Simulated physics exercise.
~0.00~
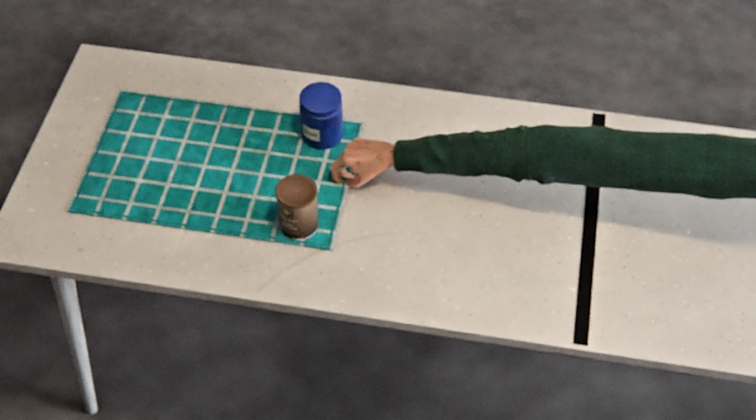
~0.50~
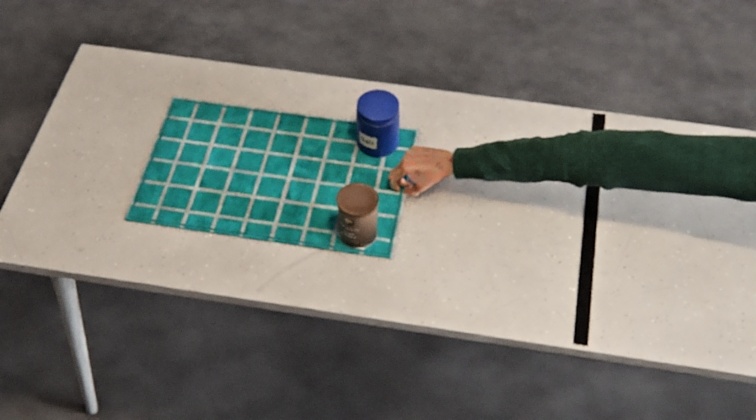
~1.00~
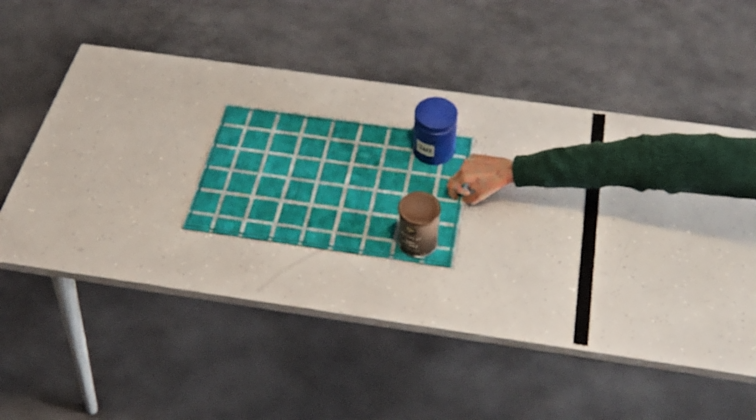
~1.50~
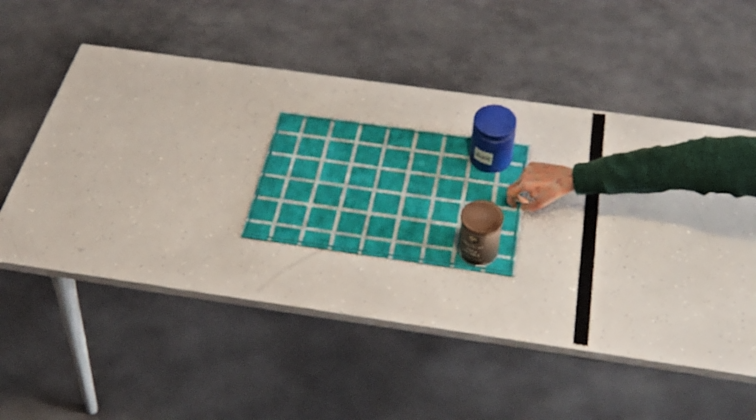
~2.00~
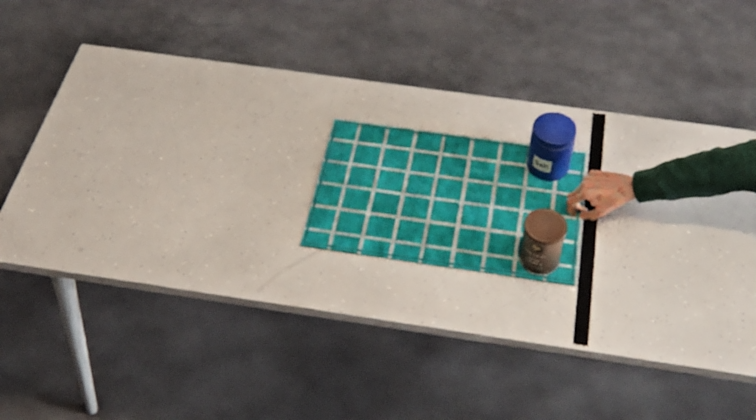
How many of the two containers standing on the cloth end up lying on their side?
None of them do. The blue jar and the brown tin are both still upright on the cloth at the end.
A hand pulls a turquoise cloth right to the black tape, both containers staying upright.
